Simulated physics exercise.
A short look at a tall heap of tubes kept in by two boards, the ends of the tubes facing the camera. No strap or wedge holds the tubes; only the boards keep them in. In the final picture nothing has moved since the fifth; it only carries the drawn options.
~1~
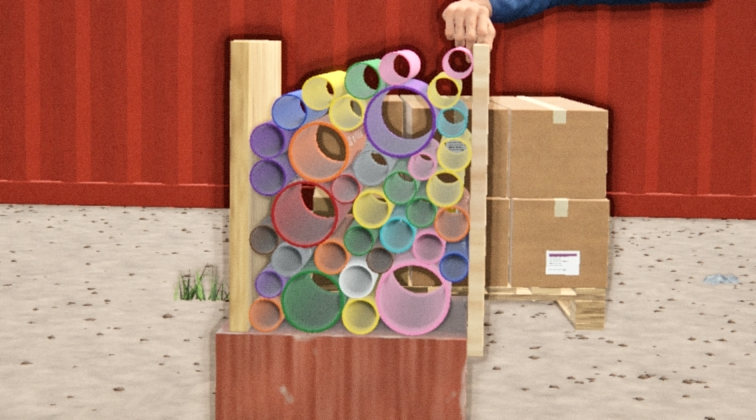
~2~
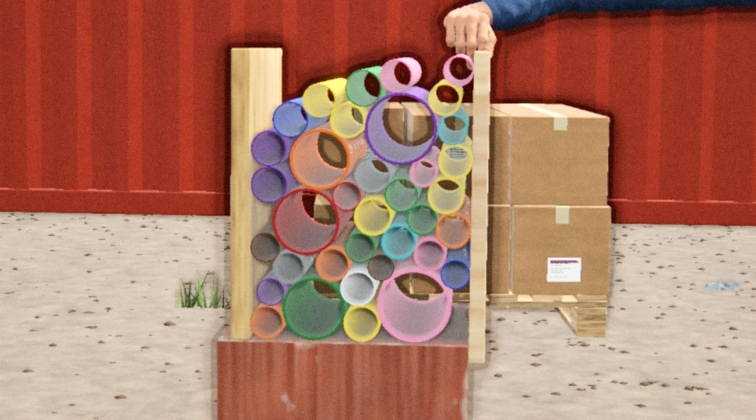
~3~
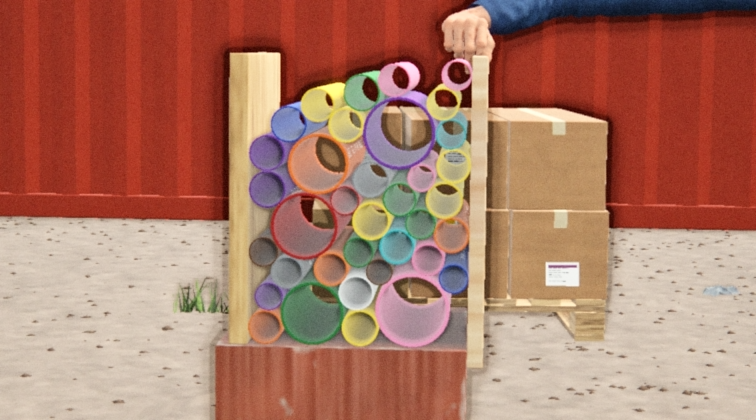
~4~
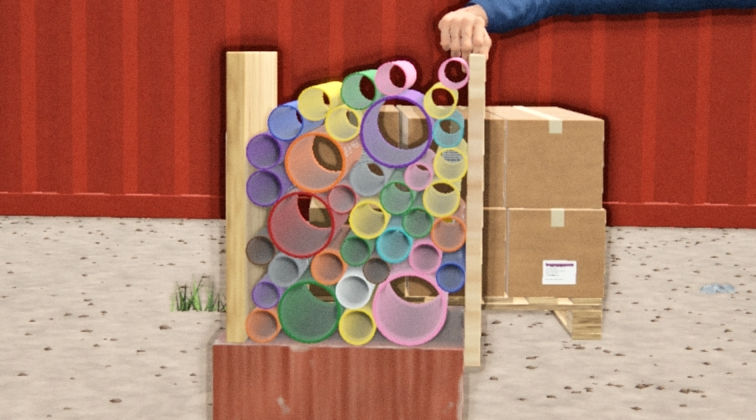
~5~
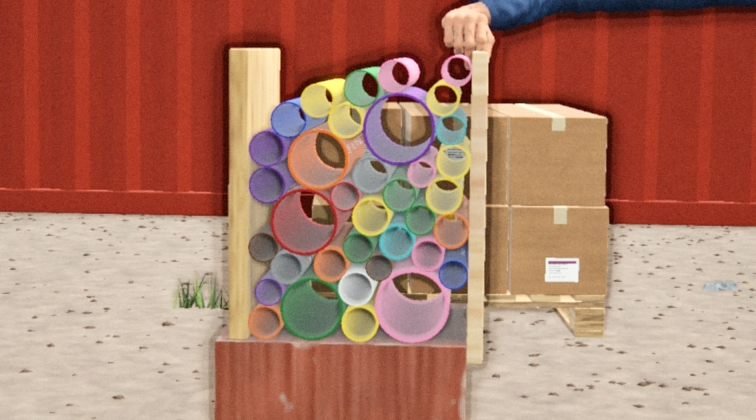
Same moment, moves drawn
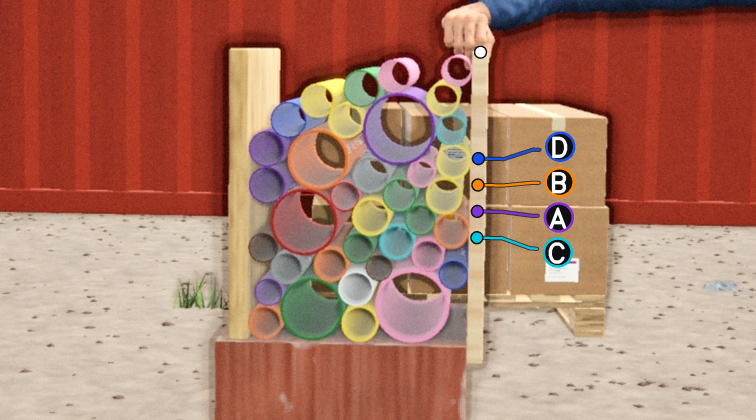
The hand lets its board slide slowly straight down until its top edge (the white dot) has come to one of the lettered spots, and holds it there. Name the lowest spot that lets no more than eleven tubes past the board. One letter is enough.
Stop at C.
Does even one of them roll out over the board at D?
Yes, at D.
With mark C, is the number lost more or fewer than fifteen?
At C, fewer than fifteen.
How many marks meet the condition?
Four of the four.
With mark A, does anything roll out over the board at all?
At A: Yes.
On the copy, A at (477, 211); B at (478, 185); C at (477, 238); D at (478, 159); the white dot at (480, 52).
On C. First, top of the board (471, 132).
Then, top of the board (469, 220).
Finally, top of the board (469, 237), nine out over the board.
By contrast, A about six out over the board; B about four out over the board; D three out over the board.
